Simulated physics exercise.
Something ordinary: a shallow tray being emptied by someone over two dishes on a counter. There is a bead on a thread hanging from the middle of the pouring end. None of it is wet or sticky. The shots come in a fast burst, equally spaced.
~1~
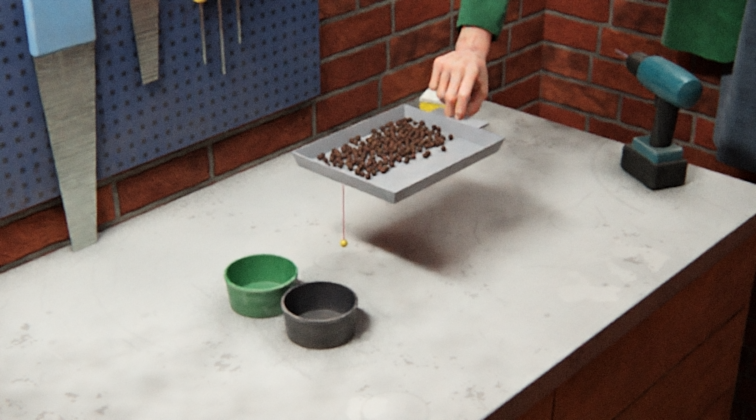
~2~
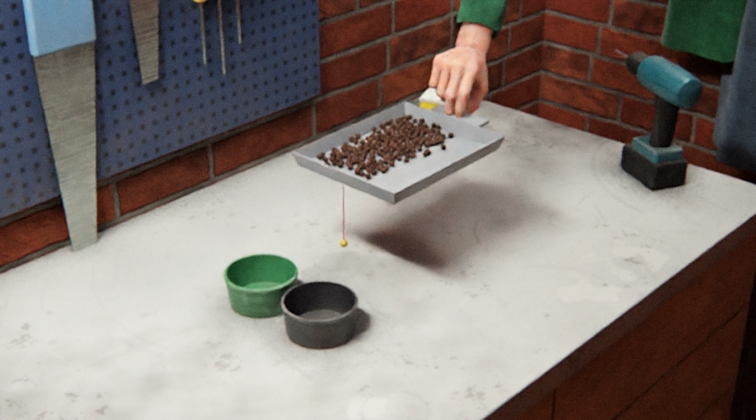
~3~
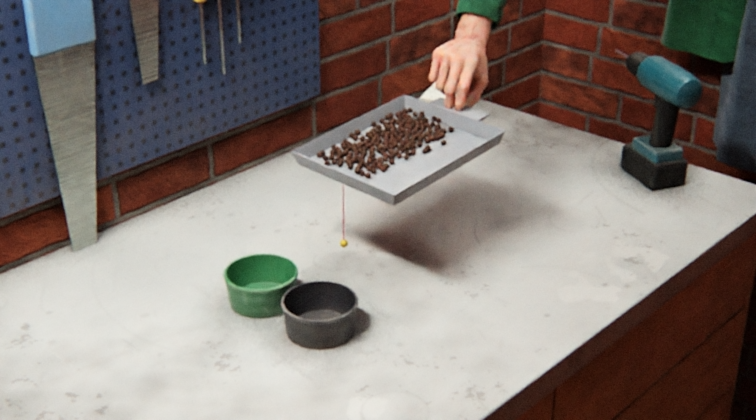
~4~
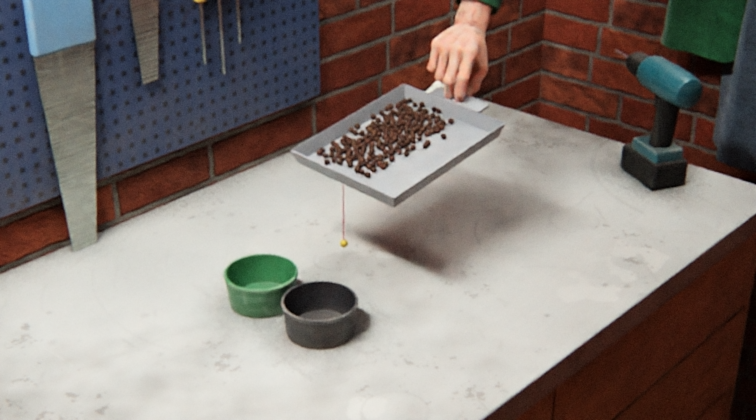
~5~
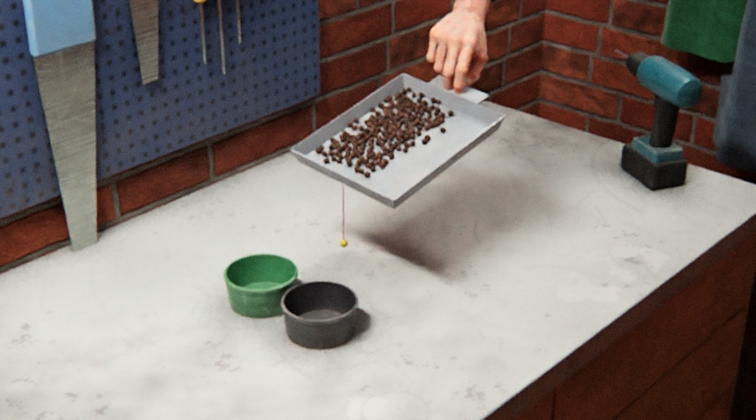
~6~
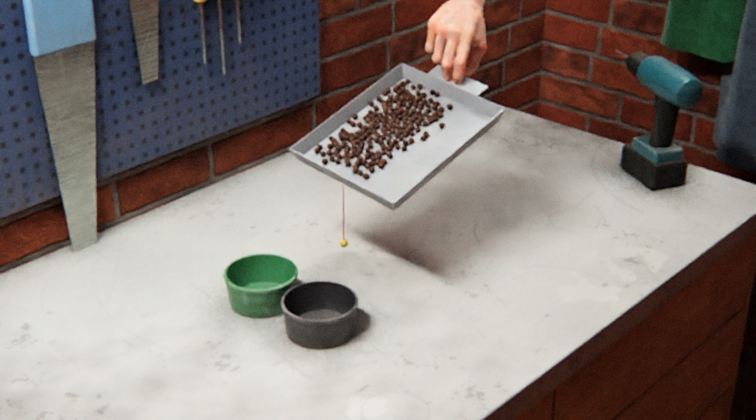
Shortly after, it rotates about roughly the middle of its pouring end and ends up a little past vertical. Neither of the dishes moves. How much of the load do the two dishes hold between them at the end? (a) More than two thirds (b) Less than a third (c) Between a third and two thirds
The answer is b.
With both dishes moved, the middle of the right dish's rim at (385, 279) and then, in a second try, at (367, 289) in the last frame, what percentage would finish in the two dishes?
First position: Some 90 %; second position: Some 80 %.
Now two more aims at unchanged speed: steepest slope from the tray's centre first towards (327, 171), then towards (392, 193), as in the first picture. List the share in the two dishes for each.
Case one 0 %; case two 0 %.
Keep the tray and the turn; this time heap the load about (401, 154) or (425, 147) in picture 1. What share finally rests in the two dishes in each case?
It would be about 0 per cent for the first and about 10 per cent for the second.
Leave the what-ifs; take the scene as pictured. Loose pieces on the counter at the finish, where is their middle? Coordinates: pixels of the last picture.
Estimate: About (391, 322).
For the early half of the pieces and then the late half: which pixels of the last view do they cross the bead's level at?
Around (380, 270) first; around (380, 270) second.
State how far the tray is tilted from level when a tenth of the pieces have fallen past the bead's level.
Reading: Some 60°.
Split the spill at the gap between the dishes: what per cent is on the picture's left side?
About 0 per cent.
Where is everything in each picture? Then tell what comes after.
Corners of the pouring end (299, 152) and (394, 189), level; middle of the load (386, 145), allspice berries; left dish (235, 297); right dish (294, 328); bead on its thread (344, 243), in the first picture.
Corners of the pouring end (298, 152) and (394, 190), level; middle of the load (386, 144), in the second picture.
Corners of the pouring end (298, 151) and (394, 191), tipped barely, lowest at the right corner; middle of the load (386, 140), in the third picture.
Corners of the pouring end (298, 150) and (393, 194), tipped a little, lowest at the right corner; middle of the load (386, 134), in the fourth picture.
Corners of the pouring end (297, 149) and (393, 196), tipped a little, lowest at the right corner; middle of the load (385, 129), in the fifth picture.
Corners of the pouring end (296, 148) and (393, 198), tipped clearly, lowest at the right corner; middle of the load (384, 126), roughly a third on the move; left dish (235, 297); right dish (294, 328), in the sixth picture.
Just after the last frame, tray tipped steeply; the larger part on the tray; about a tenth outside both; about a tenth in the air.
A moment on, tray tipped past a quarter turn; just a few on the tray; just a few in the right dish; the larger part outside both; about a tenth in the air.
Further on, tray tipped past a quarter turn; just a few in the right dish; almost all outside both.
When it is over, tray tipped past a quarter turn; just a few in the right dish; not one in the left dish; almost all outside both.
